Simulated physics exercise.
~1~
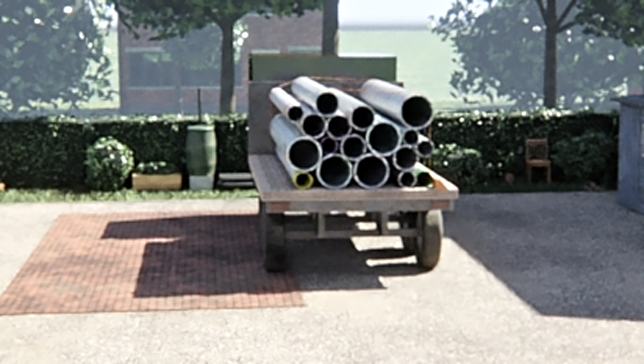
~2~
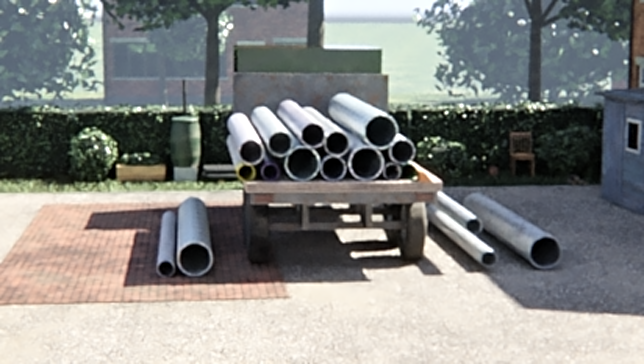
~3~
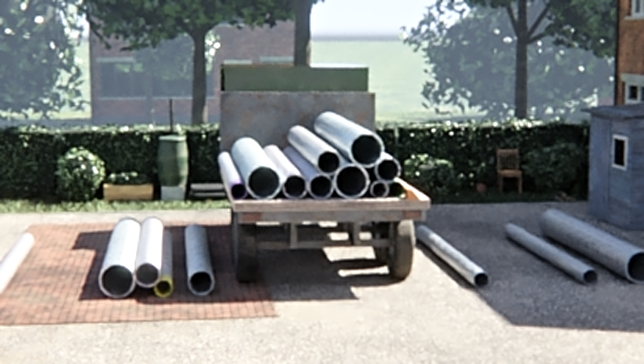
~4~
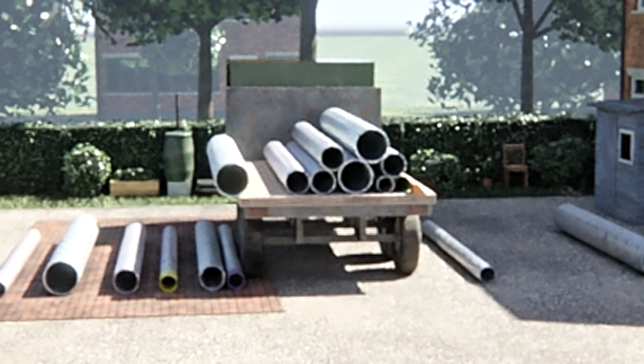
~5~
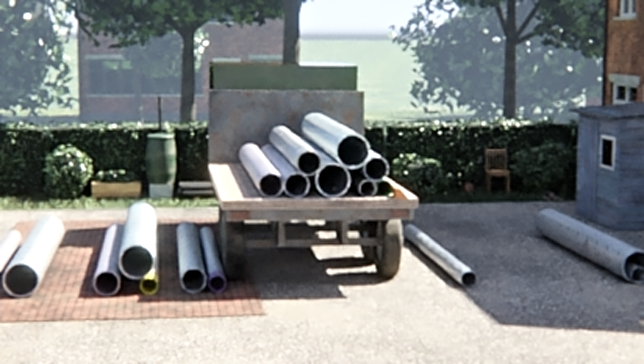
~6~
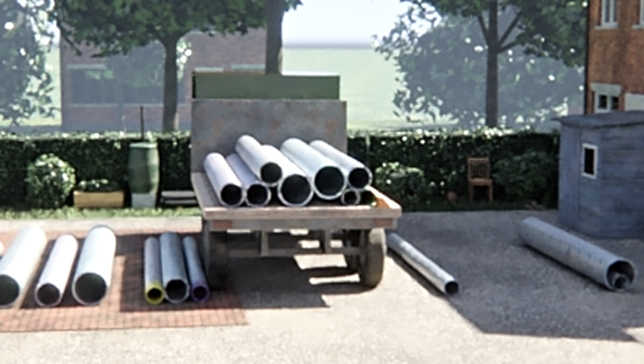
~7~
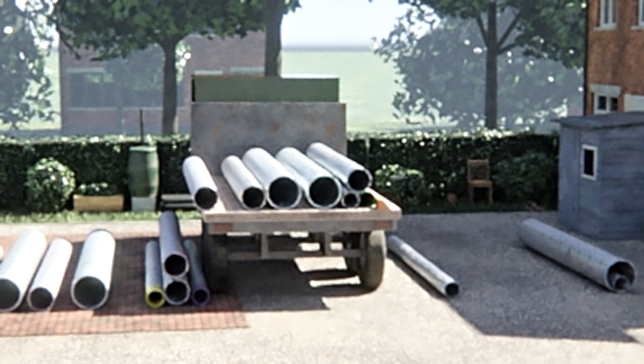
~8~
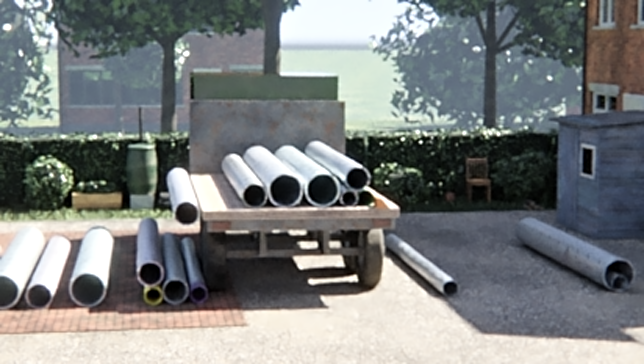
Steel pipes stacked on a parked flatbed lorry spill off both sides as the stack collapses, the yellow one dropping to the left before the purple, and more follow until one hangs at the left edge, with several pipes still on the deck.
